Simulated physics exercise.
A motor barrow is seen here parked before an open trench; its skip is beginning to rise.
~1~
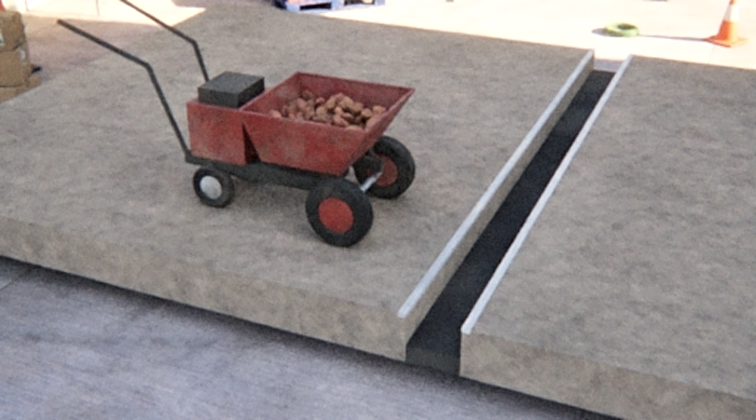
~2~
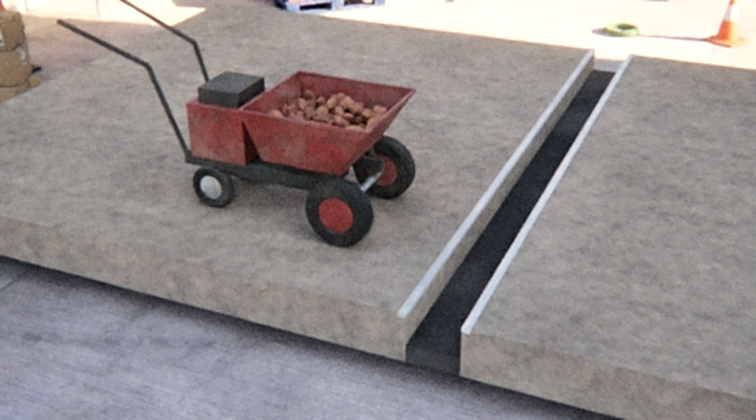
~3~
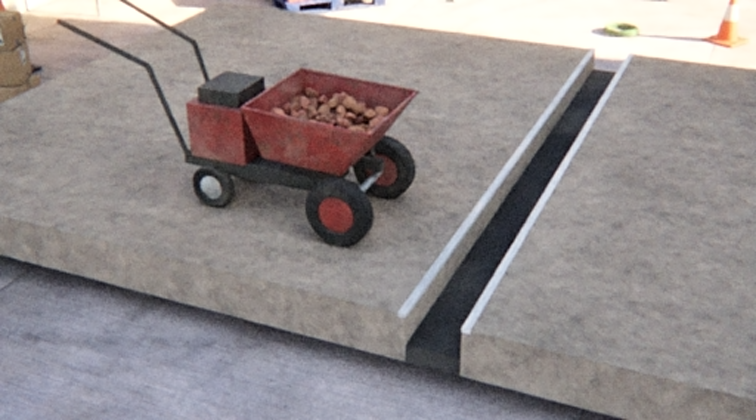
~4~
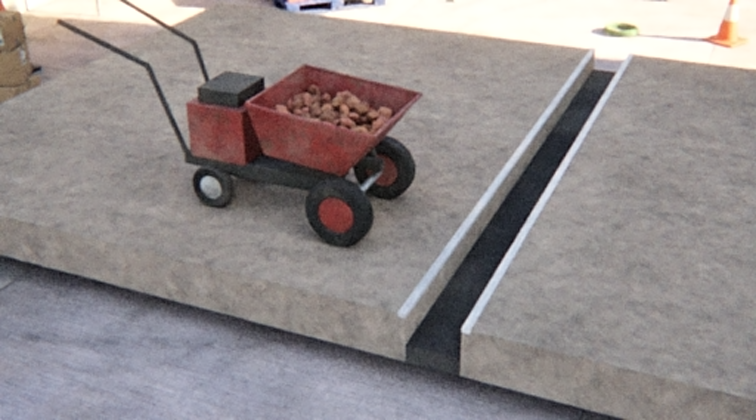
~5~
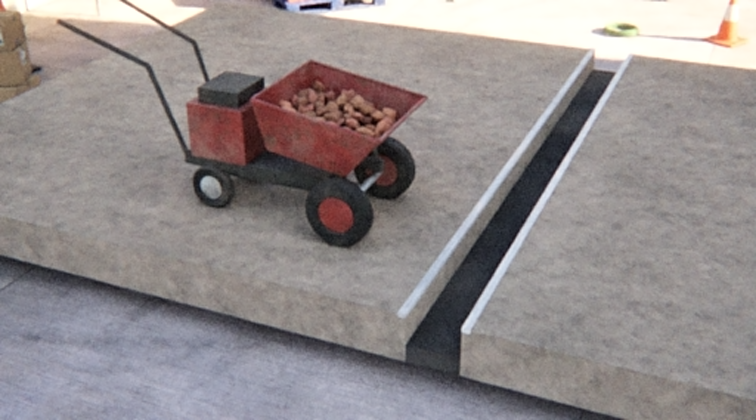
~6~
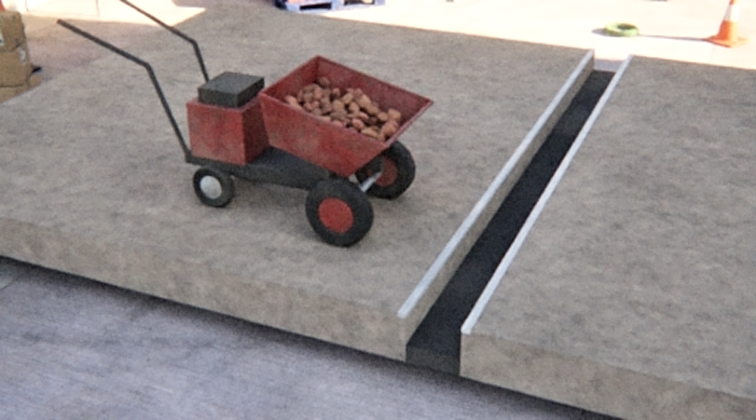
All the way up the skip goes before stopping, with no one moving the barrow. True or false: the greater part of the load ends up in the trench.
True.
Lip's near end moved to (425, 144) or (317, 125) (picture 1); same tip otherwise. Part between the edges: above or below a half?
The first place leaves the lesser portion between the edges, the second place the lesser portion.
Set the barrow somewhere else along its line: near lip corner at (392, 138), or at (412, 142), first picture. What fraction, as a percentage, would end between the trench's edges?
About 80 per cent, then about 50 per cent.
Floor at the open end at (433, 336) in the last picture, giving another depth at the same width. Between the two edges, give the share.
I'd say around 60 in a hundred.
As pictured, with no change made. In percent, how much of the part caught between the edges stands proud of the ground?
Roughly 15 in a hundred.
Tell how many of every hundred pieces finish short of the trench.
My estimate is close to 10 in a hundred.
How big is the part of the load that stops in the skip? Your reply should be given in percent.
About 10 per cent.
Soon after the last picture, skip tipped well over; all in the skip.
A little later, skip tipped steeply; nearly all in the skip; a stray few short of the trench; a stray few in or heaped over the trench.
Later still, skip tipped right over; about a third in the skip; a stray few short of the trench; about two thirds in or heaped over the trench; a stray few beyond it.
By the end, skip tipped right over; a small part in the skip; a small part short of the trench; most in or heaped over the trench; a stray few beyond it.
